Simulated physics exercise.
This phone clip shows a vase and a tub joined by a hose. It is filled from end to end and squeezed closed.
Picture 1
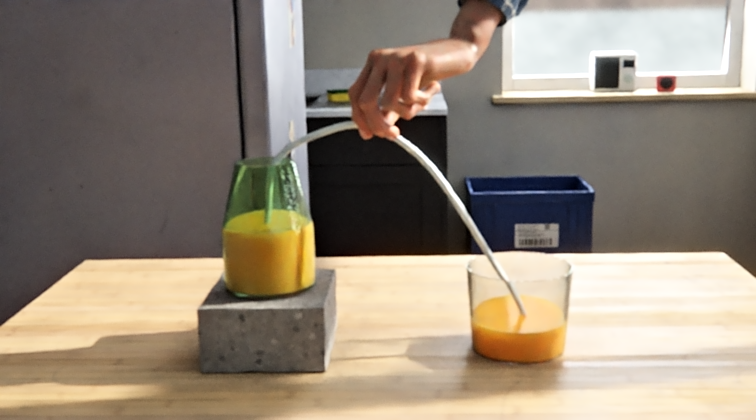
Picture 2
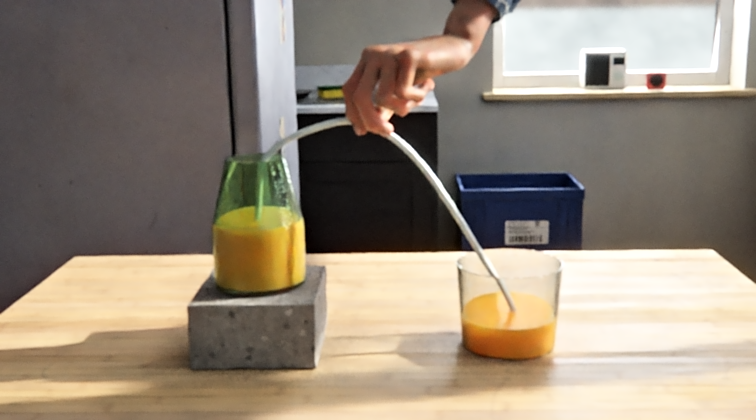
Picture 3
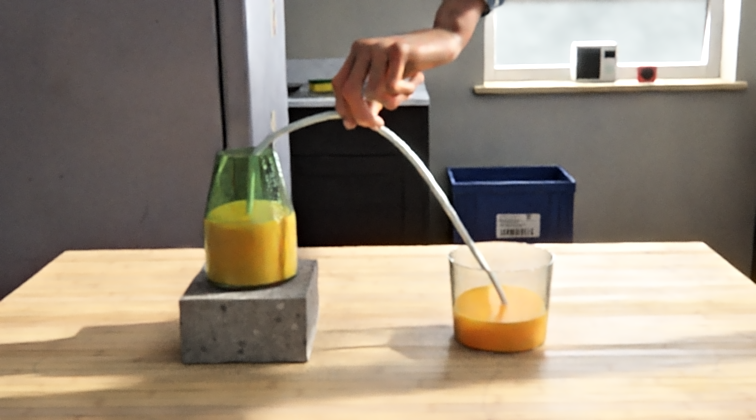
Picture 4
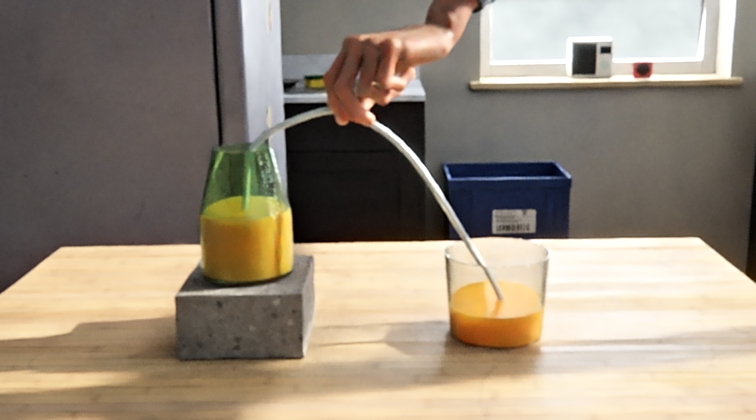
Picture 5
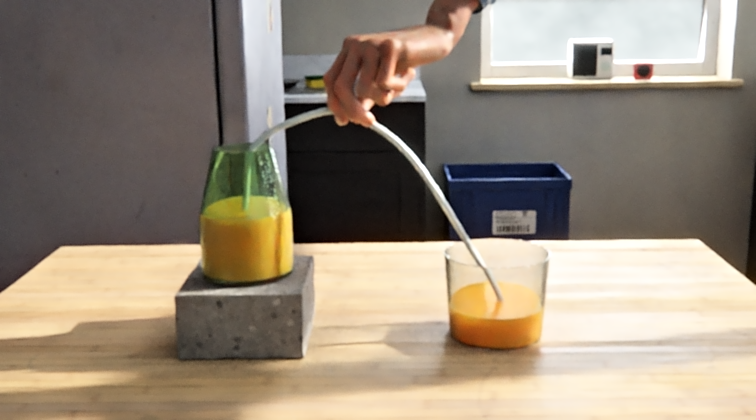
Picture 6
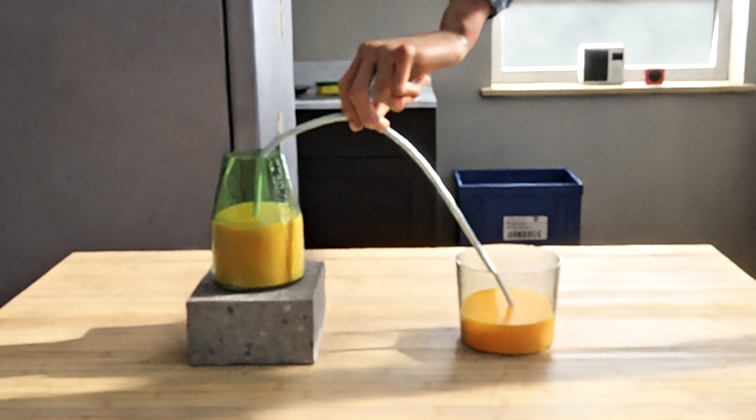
On a wooden table, a hand pinched a pale hose running from a green vase of orange liquid on a stone block to a clear tub at right; only the view shifted slightly.
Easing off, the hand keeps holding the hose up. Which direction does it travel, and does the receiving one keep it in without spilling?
Orange juice goes - rightward, receiving - no spill.
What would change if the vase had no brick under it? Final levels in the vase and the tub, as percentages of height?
First 35 per cent, then 55 per cent.
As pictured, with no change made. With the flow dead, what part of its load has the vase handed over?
I'd put it close to 80 per cent.
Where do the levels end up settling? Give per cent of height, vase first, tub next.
In turn 10 and 80 per cent.
Shortly, the vase is about a third full; the tub is about half full.
Then, the vase is about a quarter full; the tub is about three quarters full.
At the finish, the vase is nearly empty; the tub is about three quarters full.
